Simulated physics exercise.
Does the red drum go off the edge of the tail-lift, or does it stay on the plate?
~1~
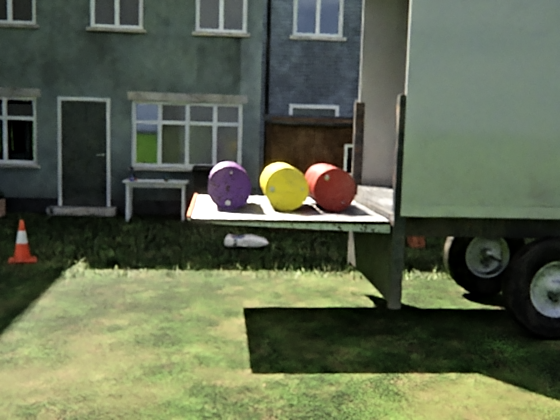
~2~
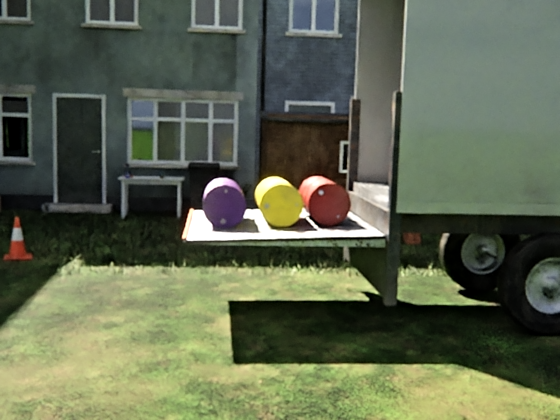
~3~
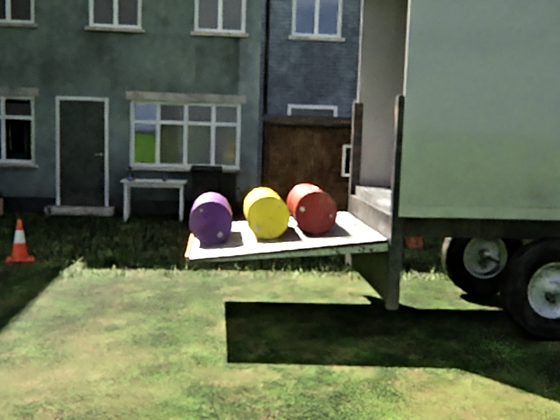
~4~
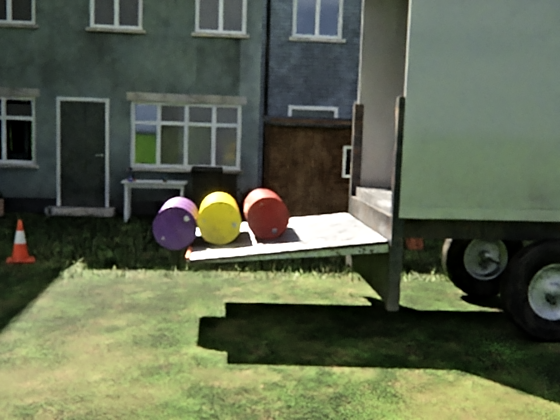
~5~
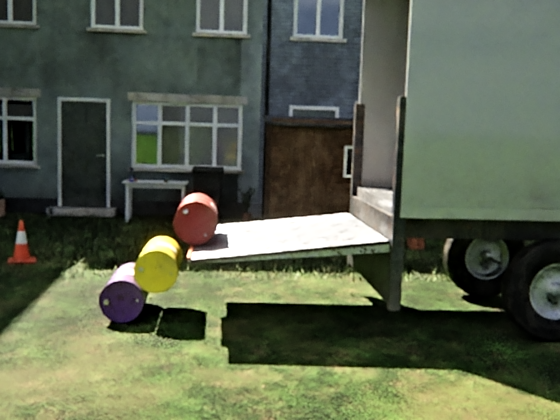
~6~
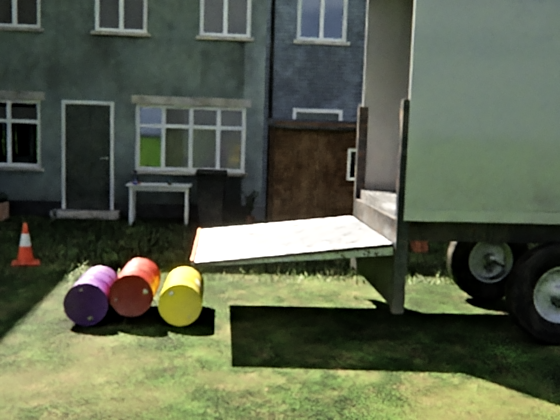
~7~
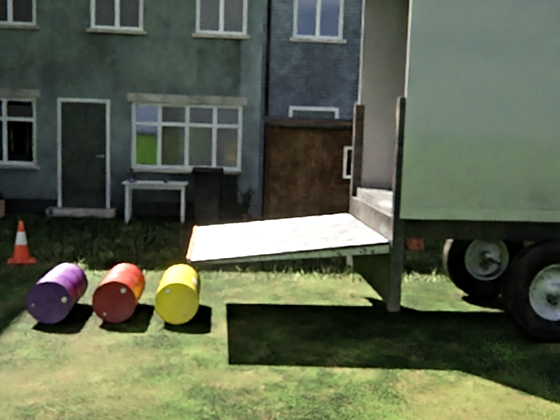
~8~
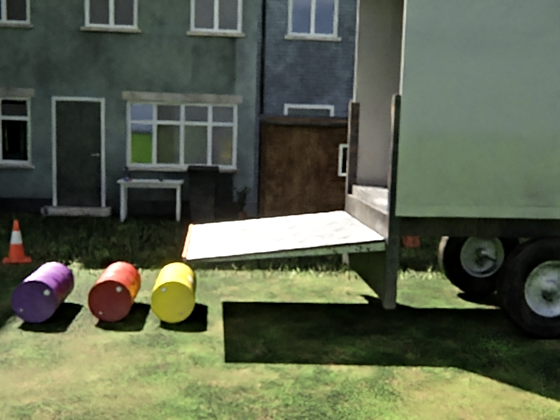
The red drum goes off the edge and ends up on the grass, as do the yellow and purple drums.
Purple, yellow and red drums rolling left down a tilting tail-lift, dropping off its edge and settling apart on the grass.
